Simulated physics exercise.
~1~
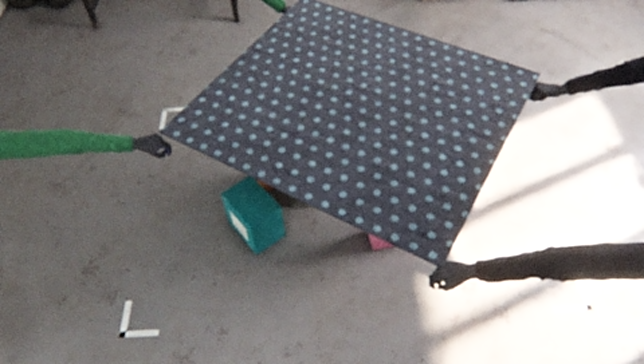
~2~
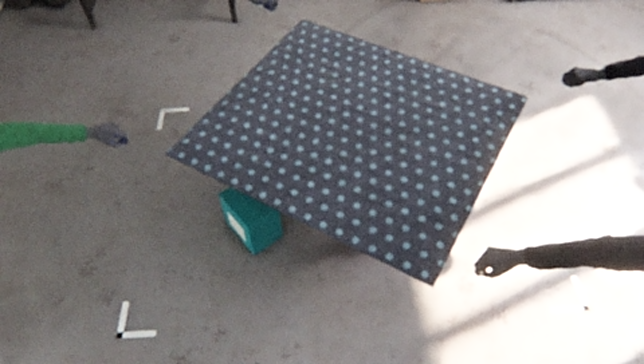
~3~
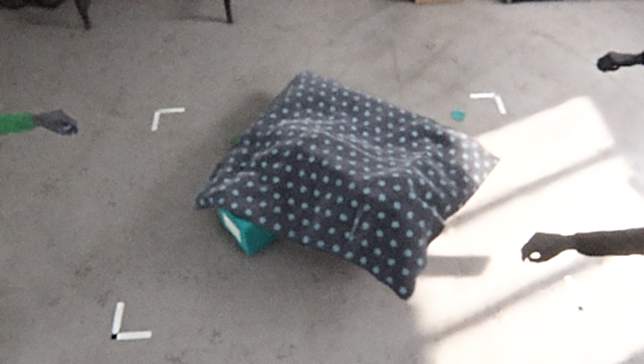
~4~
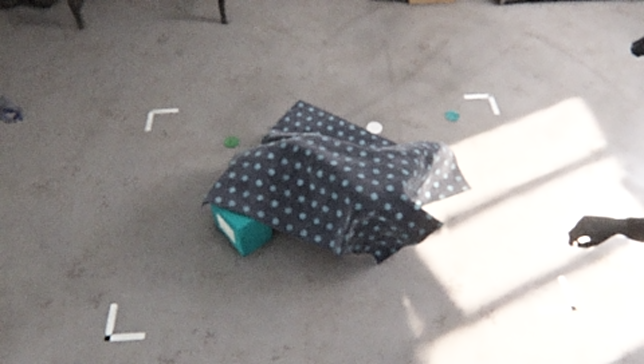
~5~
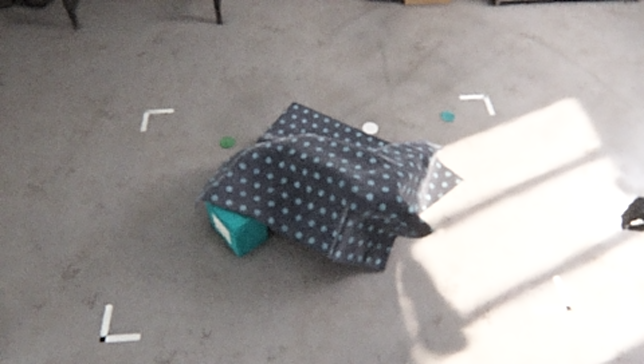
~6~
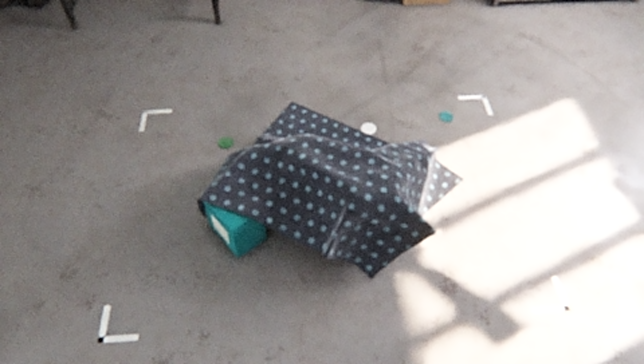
We see four hands holding a dark polka-dotted cloth flat above a teal box and other items, then letting go and drawing back as it falls and crumples over them. It settles in folds, leaving part of the teal box showing, with three small discs uncovered behind it.
